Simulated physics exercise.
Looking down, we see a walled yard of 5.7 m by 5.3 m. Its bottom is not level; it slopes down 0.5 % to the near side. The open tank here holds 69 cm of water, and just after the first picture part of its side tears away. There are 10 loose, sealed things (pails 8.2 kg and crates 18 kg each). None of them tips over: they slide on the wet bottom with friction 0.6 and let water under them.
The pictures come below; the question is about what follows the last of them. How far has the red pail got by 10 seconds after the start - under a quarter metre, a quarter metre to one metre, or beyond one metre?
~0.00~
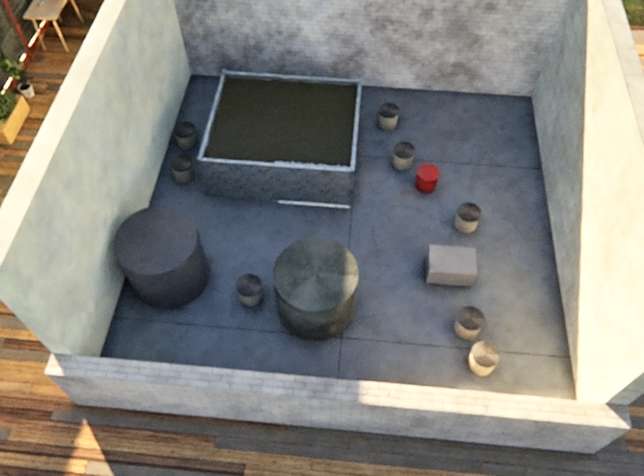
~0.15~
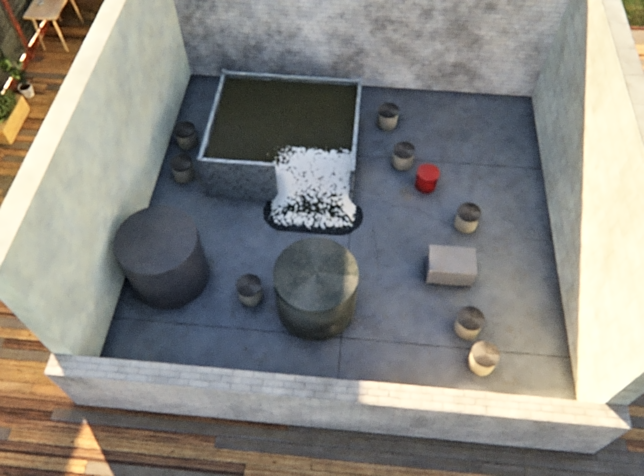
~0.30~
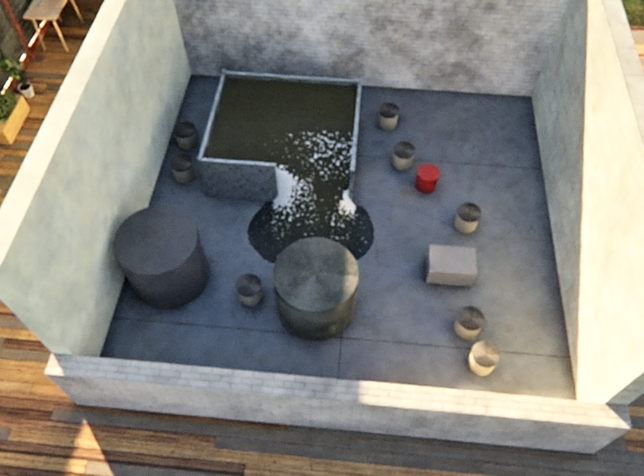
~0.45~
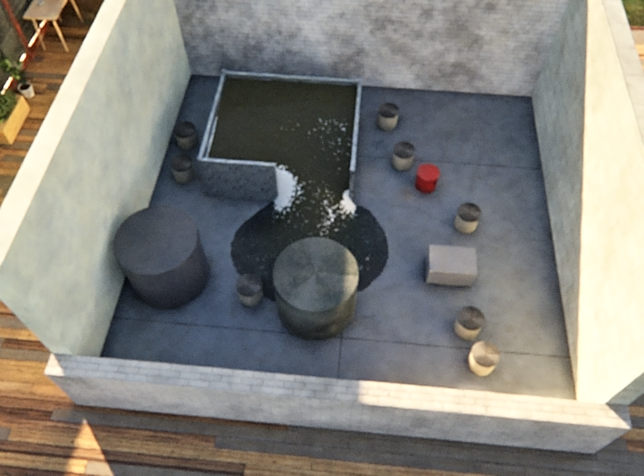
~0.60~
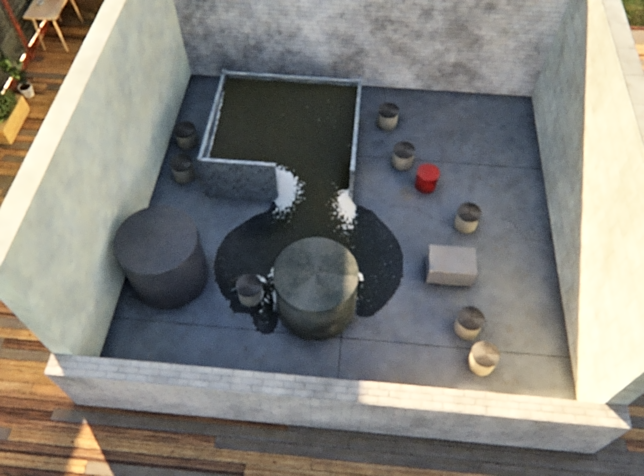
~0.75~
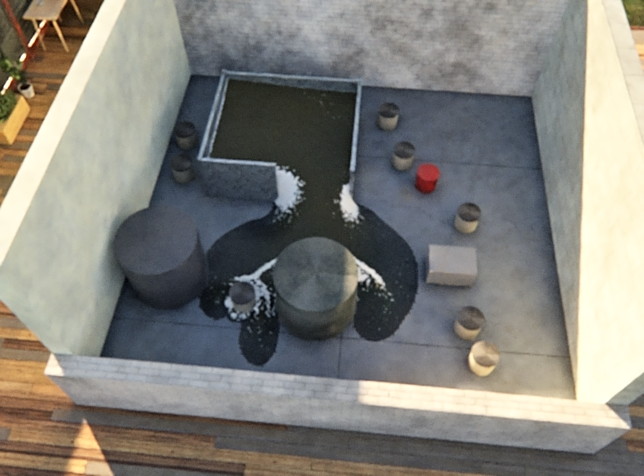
Under a quarter metre.
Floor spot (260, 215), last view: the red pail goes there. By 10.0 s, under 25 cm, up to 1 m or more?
As it turns out, it barely budges.
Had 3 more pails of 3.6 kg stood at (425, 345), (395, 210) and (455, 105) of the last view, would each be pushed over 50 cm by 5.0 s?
Taking them in order: Far enough, not far enough and not far enough.
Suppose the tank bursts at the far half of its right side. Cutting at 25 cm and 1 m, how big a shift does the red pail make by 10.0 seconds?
In that case the red pail slides a little.
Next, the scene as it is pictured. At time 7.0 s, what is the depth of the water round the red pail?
Depth approx. 4 cm.
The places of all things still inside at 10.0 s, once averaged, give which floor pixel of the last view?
Close to pixel (347, 163).
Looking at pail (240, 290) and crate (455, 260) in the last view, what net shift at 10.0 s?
Lab note - net shifts in turn: 100 cm; 400 cm.
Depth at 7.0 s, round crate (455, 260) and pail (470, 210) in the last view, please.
Roughly 8 and 7 cm.
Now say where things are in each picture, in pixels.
The first picture shows the red pail at (428, 172) rests on the ground; 3.4 m2 under water; 0 of 10 have shifted.
The second picture shows the red pail at (428, 172), on the bottom; 4.0 m2 under water; 0 of 10 have shifted.
The third picture shows the red pail at (428, 172) rests on the ground; water covers 5.0 m2; 0 of 10 have shifted.
The fourth picture shows the red pail at (428, 172), on the bottom; water covers 5.8 m2; 0 of 10 have shifted.
The fifth picture shows the red pail at (428, 172) rests on the ground; water covers 6.5 m2; 0 of 10 have shifted.
The sixth picture shows the red pail at (428, 172) rests on the ground; water covers 7.3 m2; 1 of 10 have shifted.
After 2.0 s the red pail is near (428, 172), 0.0 m from its start, aground; 2 afloat.
After 4.5 s the red pail is near (428, 172), 0.0 m from its start, aground; 2 afloat.
After 7.0 s the red pail is near (428, 172), 0.0 m from its start, aground; 1 afloat.
After 10.0 s the red pail is near (428, 172), 0.0 m from its start, aground; 2 afloat.
